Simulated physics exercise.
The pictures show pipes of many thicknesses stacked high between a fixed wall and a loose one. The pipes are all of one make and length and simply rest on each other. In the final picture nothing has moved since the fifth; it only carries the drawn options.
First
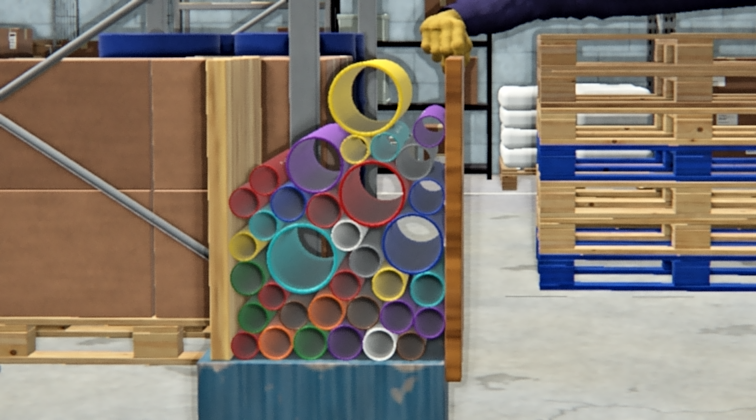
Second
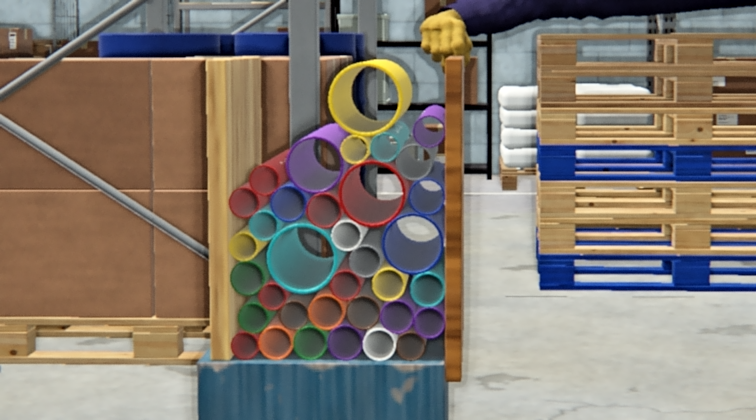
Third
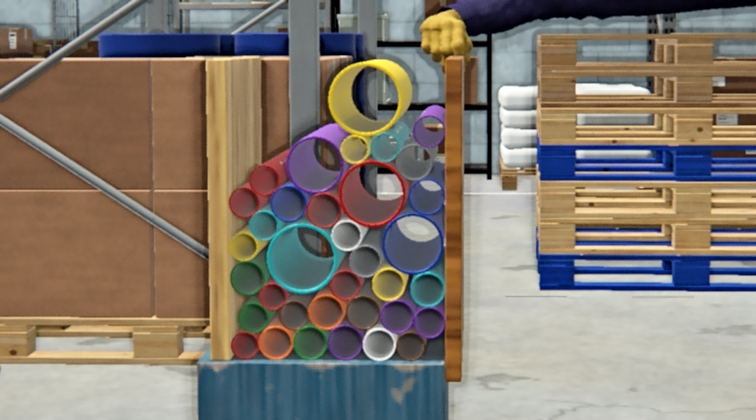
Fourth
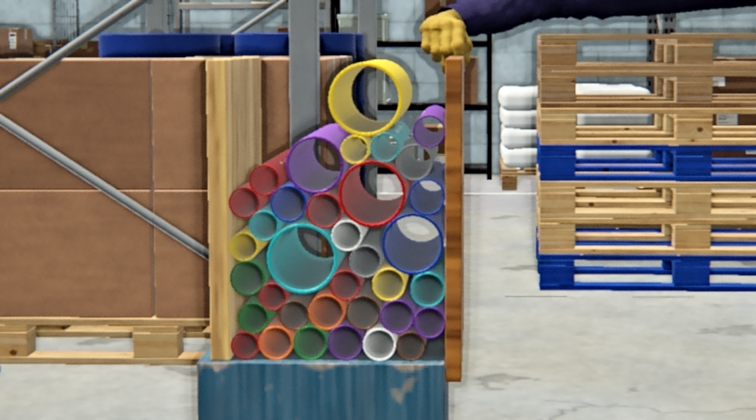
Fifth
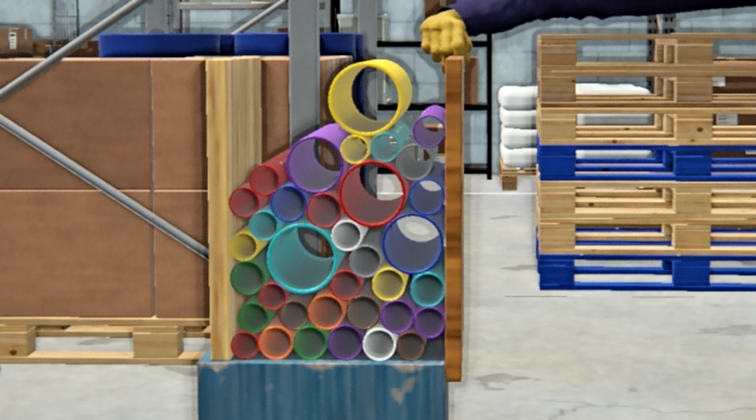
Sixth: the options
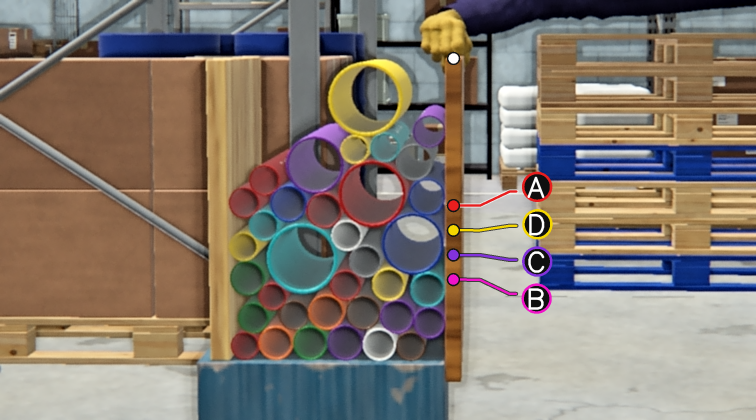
A gloved hand rested on top of an upright wooden board at the right side of a stack of colorful pipes, with a big yellow one on top, and nothing visibly moved.
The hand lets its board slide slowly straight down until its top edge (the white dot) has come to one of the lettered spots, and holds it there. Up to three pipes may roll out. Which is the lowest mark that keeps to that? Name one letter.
Slide it to A.
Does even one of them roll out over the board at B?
At B: Yes.
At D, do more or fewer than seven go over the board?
It loses fewer than seven.
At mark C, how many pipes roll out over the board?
At C the number is five.
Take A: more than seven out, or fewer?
It loses fewer than seven.
On the marked copy, A at (453, 206); B at (453, 280); C at (453, 255); D at (453, 230); the white dot at (453, 59).
Following A. Soon after the start, top of the board (446, 124).
Later, top of the board (446, 198).
In the end, top of the board (446, 205), one out over the board.
As for the rest, B more than three out over the board; C more than three out over the board; D more than three out over the board.
